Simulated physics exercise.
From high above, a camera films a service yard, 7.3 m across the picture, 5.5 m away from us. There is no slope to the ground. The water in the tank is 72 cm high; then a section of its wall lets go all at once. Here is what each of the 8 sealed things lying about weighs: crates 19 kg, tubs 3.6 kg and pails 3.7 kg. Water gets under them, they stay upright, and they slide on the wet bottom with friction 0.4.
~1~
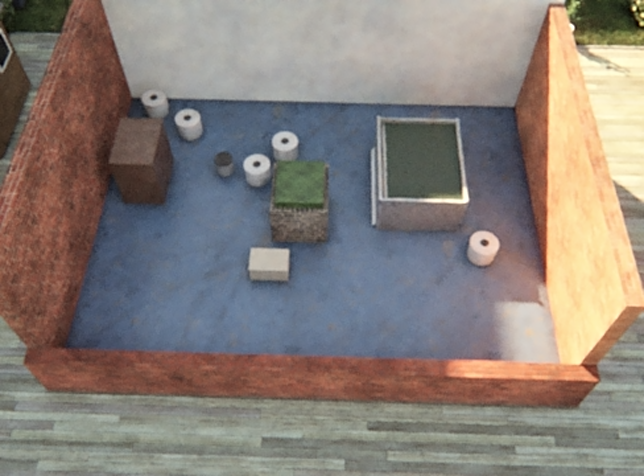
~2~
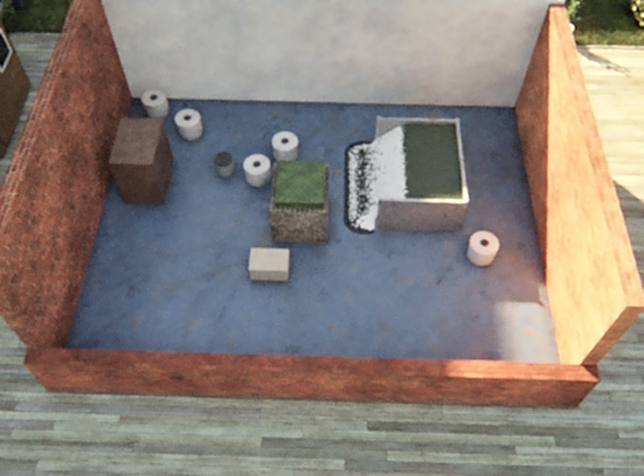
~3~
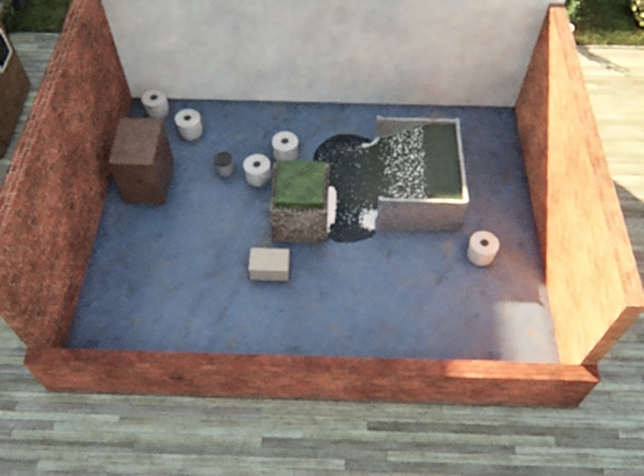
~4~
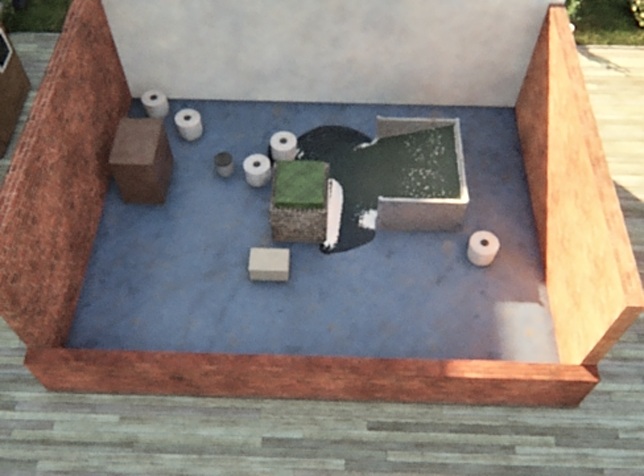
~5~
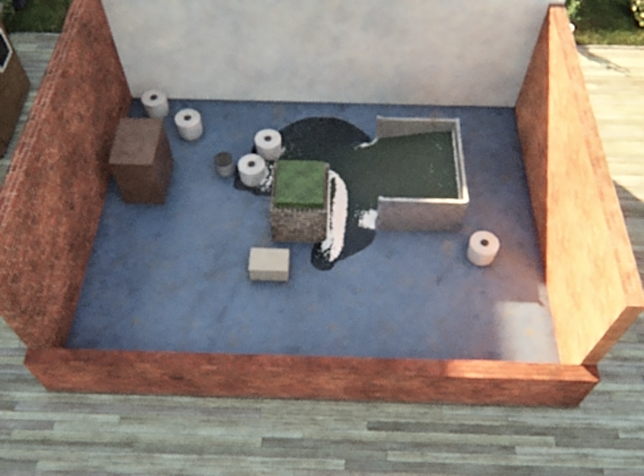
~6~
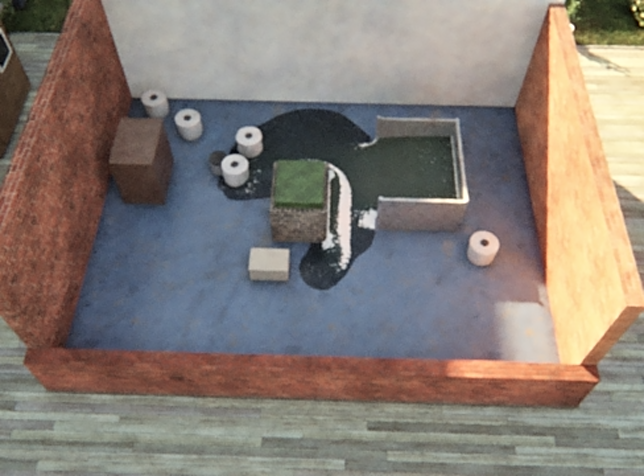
Walled yard with a tank opening on its left side, dark water spreading around a grass-topped block and shifting white tubs left.
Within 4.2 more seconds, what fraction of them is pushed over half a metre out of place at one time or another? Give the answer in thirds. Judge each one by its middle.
One to two thirds.
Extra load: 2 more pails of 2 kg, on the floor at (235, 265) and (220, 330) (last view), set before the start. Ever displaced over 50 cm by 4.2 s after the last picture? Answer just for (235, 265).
Below.
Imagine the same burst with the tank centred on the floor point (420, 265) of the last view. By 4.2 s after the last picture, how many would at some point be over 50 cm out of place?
In that case the number is 4.
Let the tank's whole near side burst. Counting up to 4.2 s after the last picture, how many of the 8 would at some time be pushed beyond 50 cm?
The count would be 1.
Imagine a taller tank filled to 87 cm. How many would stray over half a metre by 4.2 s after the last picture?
That would make 4 of them.
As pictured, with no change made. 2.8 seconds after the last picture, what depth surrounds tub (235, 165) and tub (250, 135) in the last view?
Roughly 4 and 18 cm.
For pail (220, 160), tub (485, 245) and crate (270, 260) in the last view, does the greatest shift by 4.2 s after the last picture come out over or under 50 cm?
Well, in turn that's topping it, not reaching it, not reaching it.
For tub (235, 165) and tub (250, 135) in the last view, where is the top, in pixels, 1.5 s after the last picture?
Estimated pixels: (162, 235) and (127, 131).
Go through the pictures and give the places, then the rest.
A tub at (285, 141) rests on the ground; a tub at (257, 164) rests on the ground; 2.2 m2 under water; 0 of 8 have shifted, in the first picture.
A tub at (285, 141), on the bottom; a tub at (257, 164) rests on the ground; water covers 3.2 m2; 0 of 8 have shifted, in the second picture.
A tub at (285, 141) rests on the ground; a tub at (257, 164) rests on the ground; water covers 4.3 m2; 0 of 8 have shifted, in the third picture.
A tub at (283, 141) rests on the ground; a tub at (257, 164), on the bottom; 5.3 m2 under water; 0 of 8 have shifted, in the fourth picture.
A tub at (268, 139) rests on the ground, 30 cm from its start; a tub at (251, 164) rests on the ground, 9 cm from its start; 6.4 m2 under water; 2 of 8 have shifted, in the fifth picture.
A tub at (249, 136), on the bottom, 65 cm from its start; a tub at (235, 165) rests on the ground, 38 cm from its start; water covers 7.9 m2; 3 of 8 have shifted, in the sixth picture.
Then, 0.4 s after the last picture 3 of 8 are over 50 cm from their spots; 1 afloat.
Then, 1.5 s after the last picture 4 of 8 are over 50 cm from their spots; 4 afloat.
Then, 2.8 s after the last picture 4 of 8 are over 50 cm from their spots; 5 afloat.
Then, 4.2 s after the last picture 4 of 8 are over 50 cm from their spots, and 4 have been at some point; 5 afloat.
